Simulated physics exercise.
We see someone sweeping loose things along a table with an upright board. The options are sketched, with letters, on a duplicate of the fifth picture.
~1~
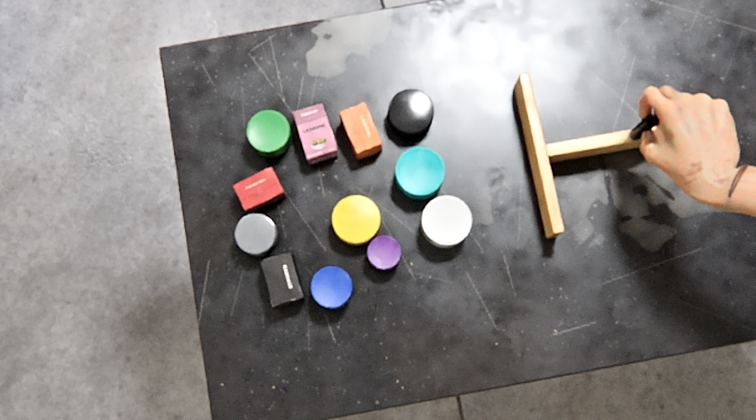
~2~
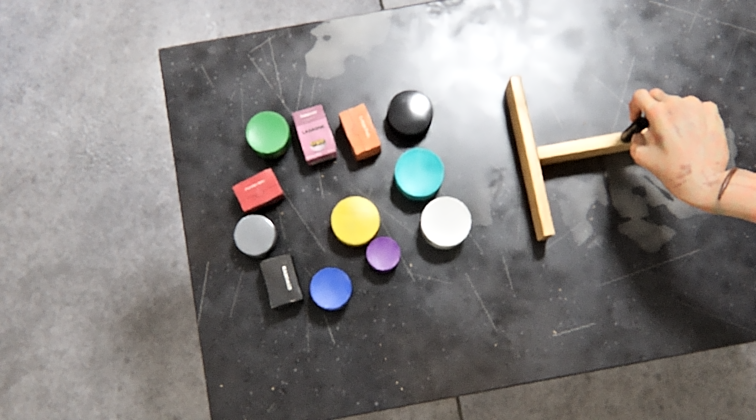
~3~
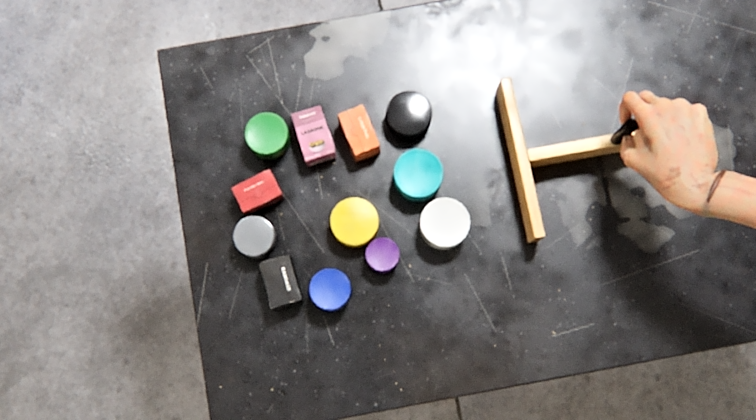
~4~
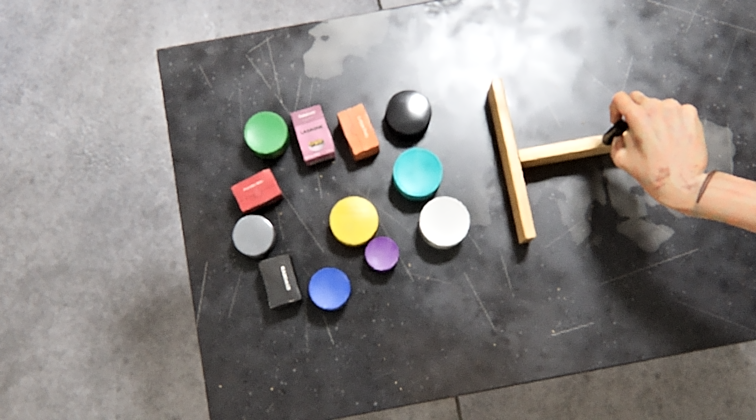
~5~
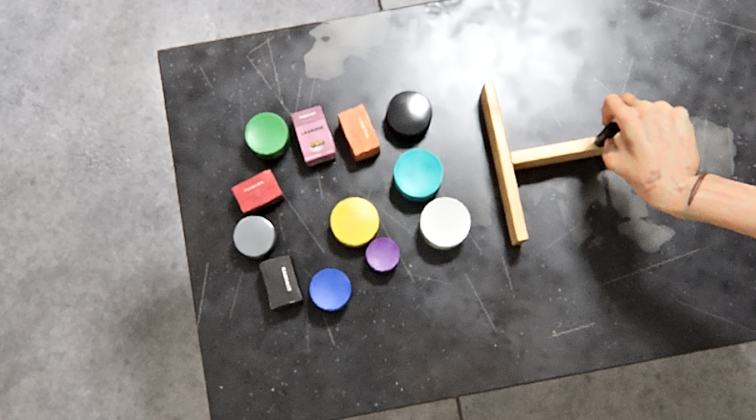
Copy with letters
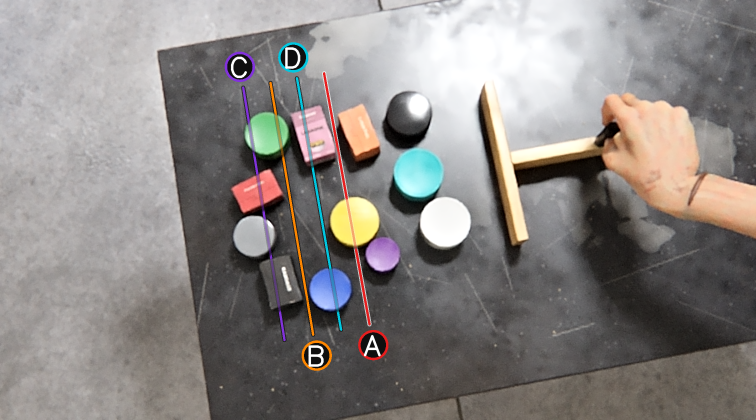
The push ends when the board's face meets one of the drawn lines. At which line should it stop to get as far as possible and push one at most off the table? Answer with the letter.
No farther than B.
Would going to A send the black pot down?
By then, no.
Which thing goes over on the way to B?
The green tub.
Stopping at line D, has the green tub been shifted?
Yes.
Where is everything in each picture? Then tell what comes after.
In the first picture, pink packet (316, 134); red packet (260, 191); turquoise tub (420, 174).
In the second picture, board (532, 154); purple jar (383, 255).
In the third picture, board (523, 156); yellow tin (355, 223).
In the fourth picture, board (513, 157); white tub (443, 224).
In the fifth picture, board (506, 159); orange box (359, 134); black pot (409, 116); black box (282, 282).
On the marked copy, A at (346, 196); B at (291, 206); C at (263, 211); D at (318, 201).
Following B. Soon after the start, board (429, 173); black pot (387, 119); orange box (354, 136).
Later, board (352, 187); green tub (208, 149); grey pot (246, 241).
In the end, board (293, 197); green tub over the edge; grey pot (197, 263); one fallen.
As for the rest, A is within the limit but short; C drops three; D is within the limit but short.
